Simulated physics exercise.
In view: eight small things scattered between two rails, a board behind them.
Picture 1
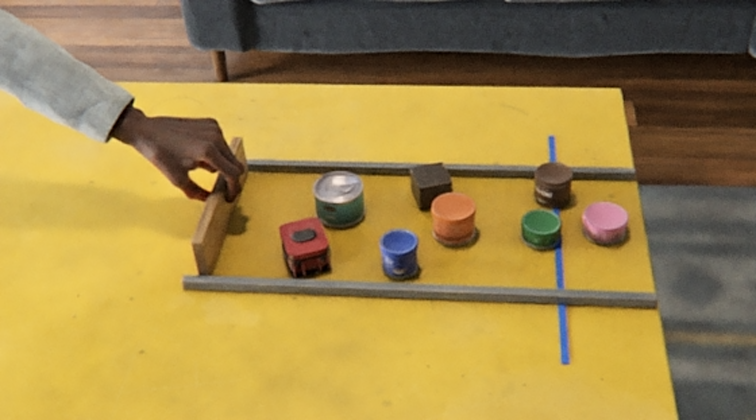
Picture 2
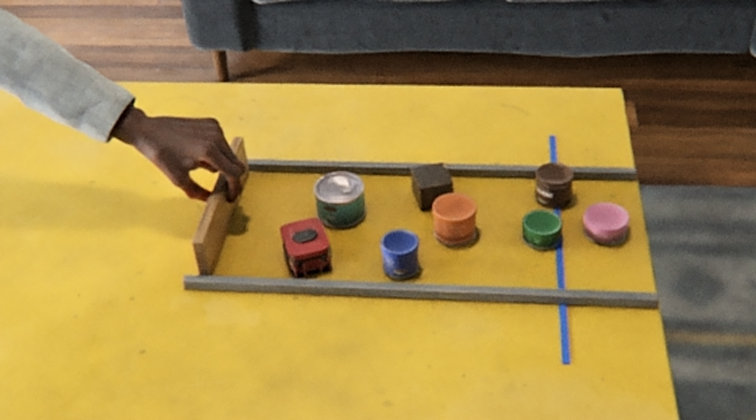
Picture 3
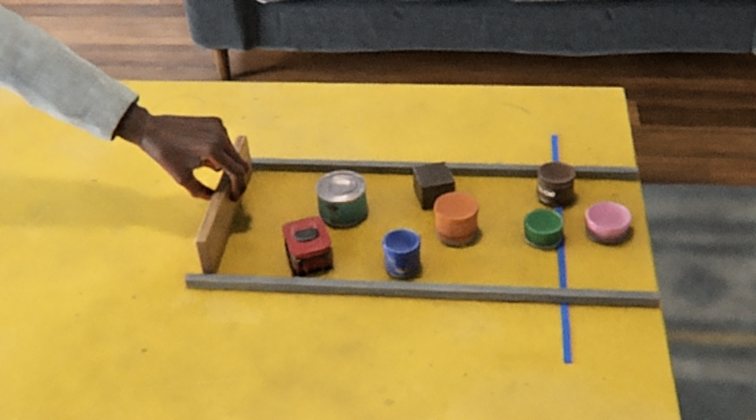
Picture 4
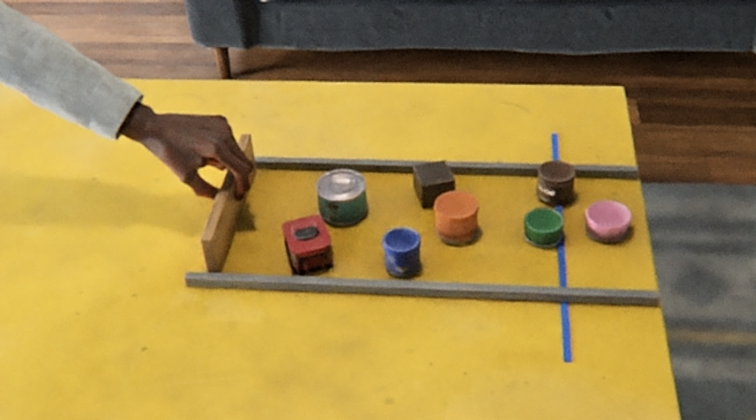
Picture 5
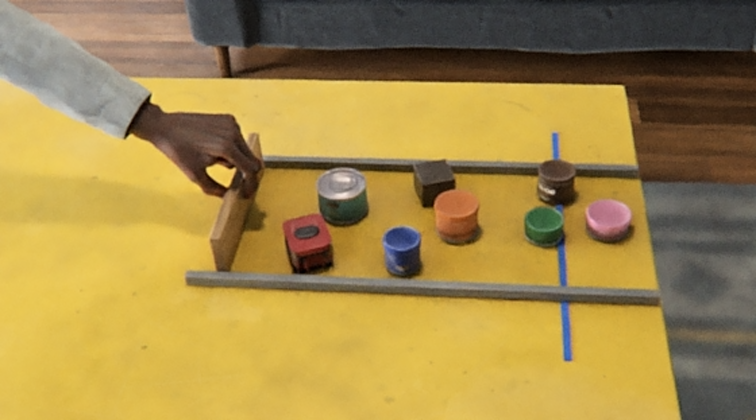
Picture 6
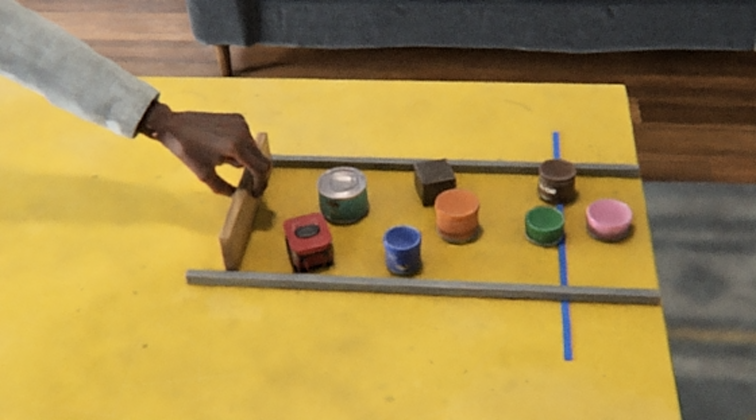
A hand holding a wooden board upright between two rails, then sliding it slightly right behind small, scattered, mostly colourful containers.
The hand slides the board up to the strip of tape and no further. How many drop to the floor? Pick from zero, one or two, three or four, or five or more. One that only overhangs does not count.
In the end the number that fall off is one or two.
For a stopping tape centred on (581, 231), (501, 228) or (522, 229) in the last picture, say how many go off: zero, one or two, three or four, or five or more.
For each place: One or two; none at all; none at all.
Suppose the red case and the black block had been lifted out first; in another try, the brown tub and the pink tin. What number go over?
It would be 1 and 0.
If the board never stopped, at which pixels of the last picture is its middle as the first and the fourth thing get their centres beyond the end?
First at (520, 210), next at (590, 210).
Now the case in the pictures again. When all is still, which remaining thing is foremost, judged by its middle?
It is the green tin.
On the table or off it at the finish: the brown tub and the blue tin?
The brown tub is kept; the blue tin holds on.
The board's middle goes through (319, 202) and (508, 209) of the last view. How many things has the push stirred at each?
At the one place 2, at the other 8.
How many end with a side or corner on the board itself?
That makes 3.
Soon after, none off yet; pink tin at rest near (608, 221); brown tub at rest near (557, 182); green tin at rest near (544, 226).
After that, none off yet; pink tin displaced a little near (633, 217); brown tub at rest near (558, 181); green tin displaced about its own width near (593, 222).
In the end, the number that fall off is one or two; gone, pink tin.
